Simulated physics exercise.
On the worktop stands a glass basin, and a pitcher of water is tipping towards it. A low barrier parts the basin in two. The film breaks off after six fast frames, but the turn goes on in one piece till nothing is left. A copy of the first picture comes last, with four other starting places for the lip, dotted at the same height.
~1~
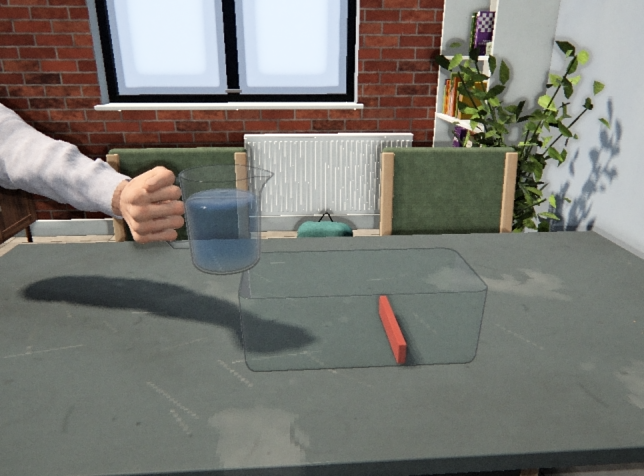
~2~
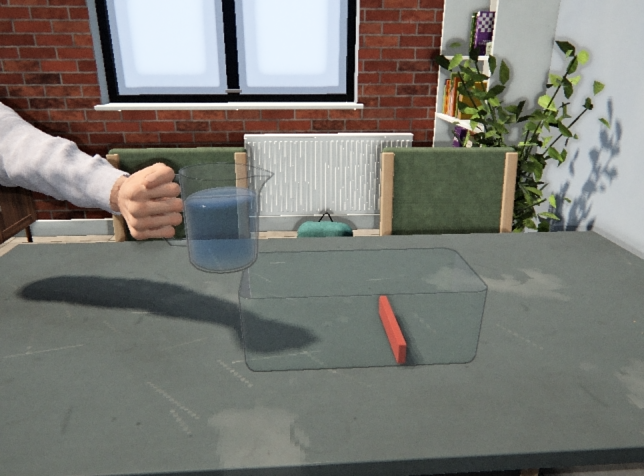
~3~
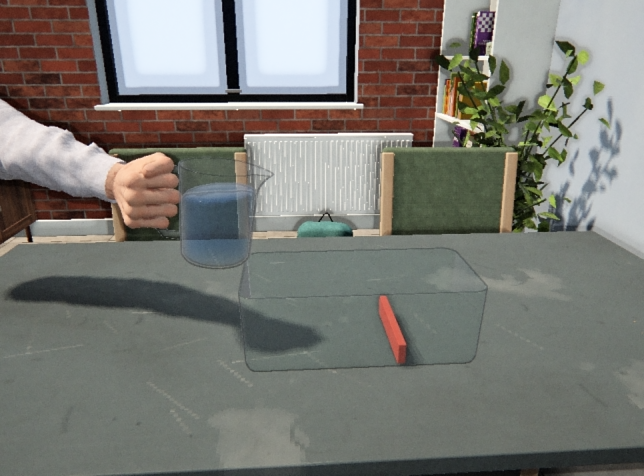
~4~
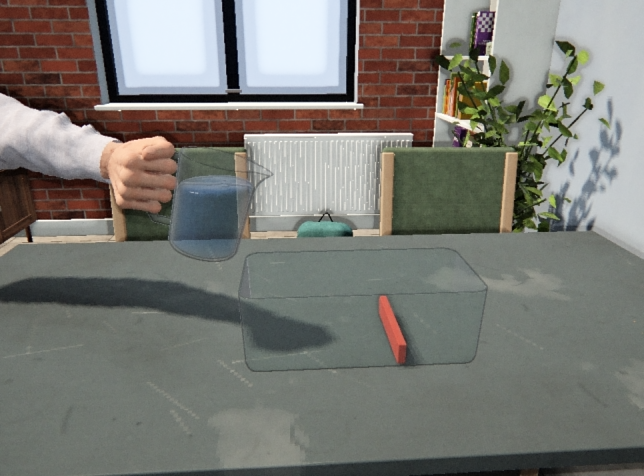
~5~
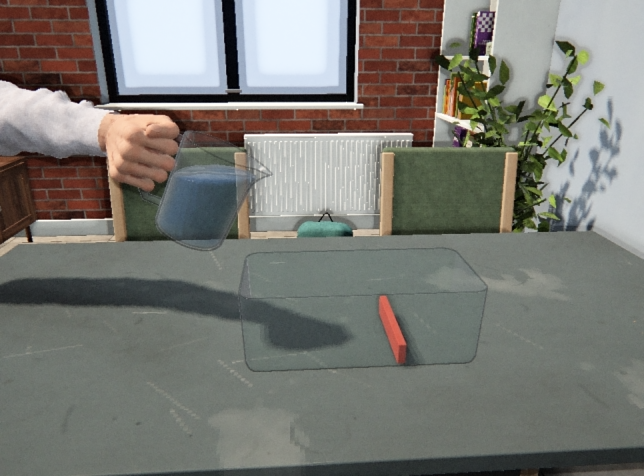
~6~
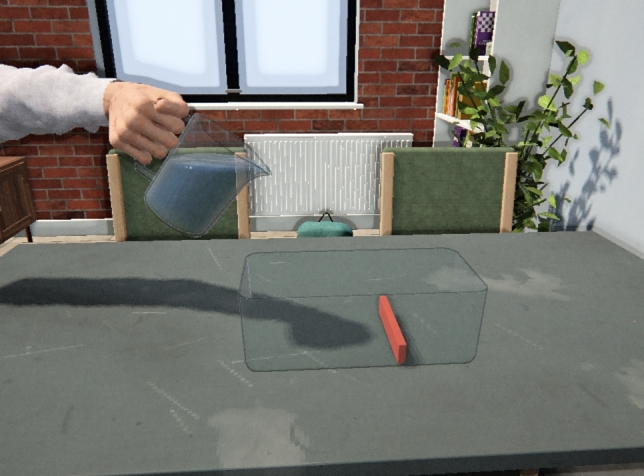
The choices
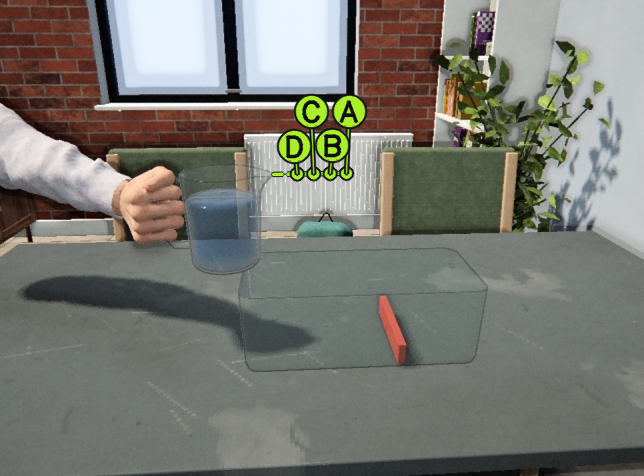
A hand held a clear pitcher of blue water upright above the left side of a glass basin with a low red barrier inside, then gradually tilted the pitcher to the right.
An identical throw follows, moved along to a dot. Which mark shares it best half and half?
Choose C.
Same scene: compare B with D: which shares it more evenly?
Place B.
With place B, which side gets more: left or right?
The right one.
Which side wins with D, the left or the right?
The left one.
On the marked copy, A at (346, 173); B at (330, 173); C at (313, 173); D at (297, 174).
With A, about 25 % ends left of the wall and 72 % right of it; 3 % is lost outside.
With B, about 25 % ends left of the wall and 73 % right of it; 3 % is lost outside.
With C, about 55 % ends left of the wall and 42 % right of it; 3 % is lost outside.
With D, about 81 % ends left of the wall and 14 % right of it; 5 % is lost outside.
